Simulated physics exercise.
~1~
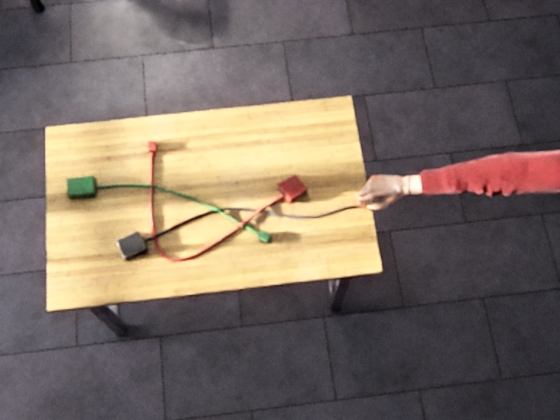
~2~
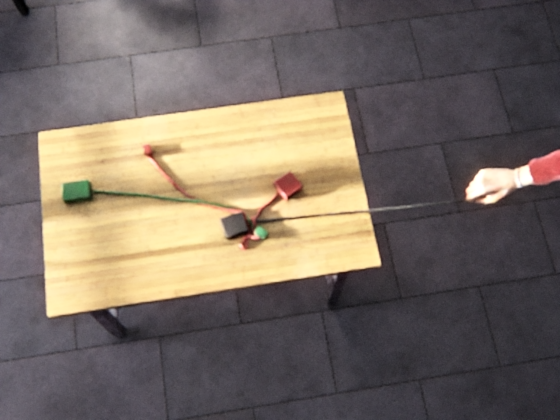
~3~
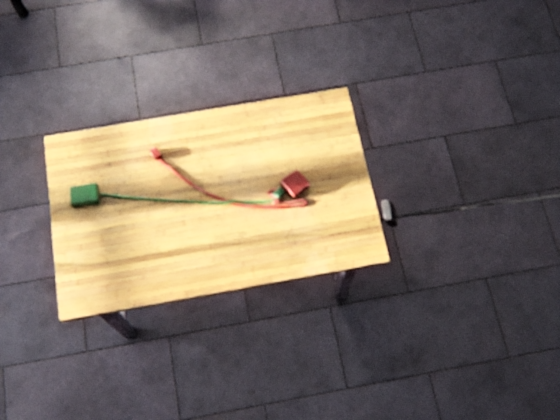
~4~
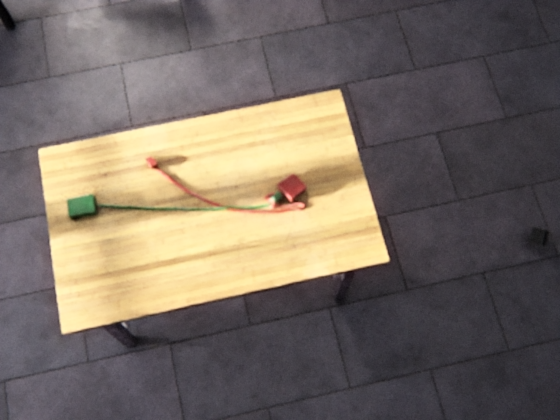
To begin with, three tangled leads, green, red and black, lie across a wooden table, each attached to a small box-like charger, while a hand in a red sleeve holds the black lead's end at the right edge. The hand pulls the lead away to the right, and the black charger slides across the tabletop toward the red one. It then goes over the right edge, as the green and red leads shift and bunch near the red charger. Finally the black charger is well clear of the table, while the red and green chargers remain on top, hardly moved.
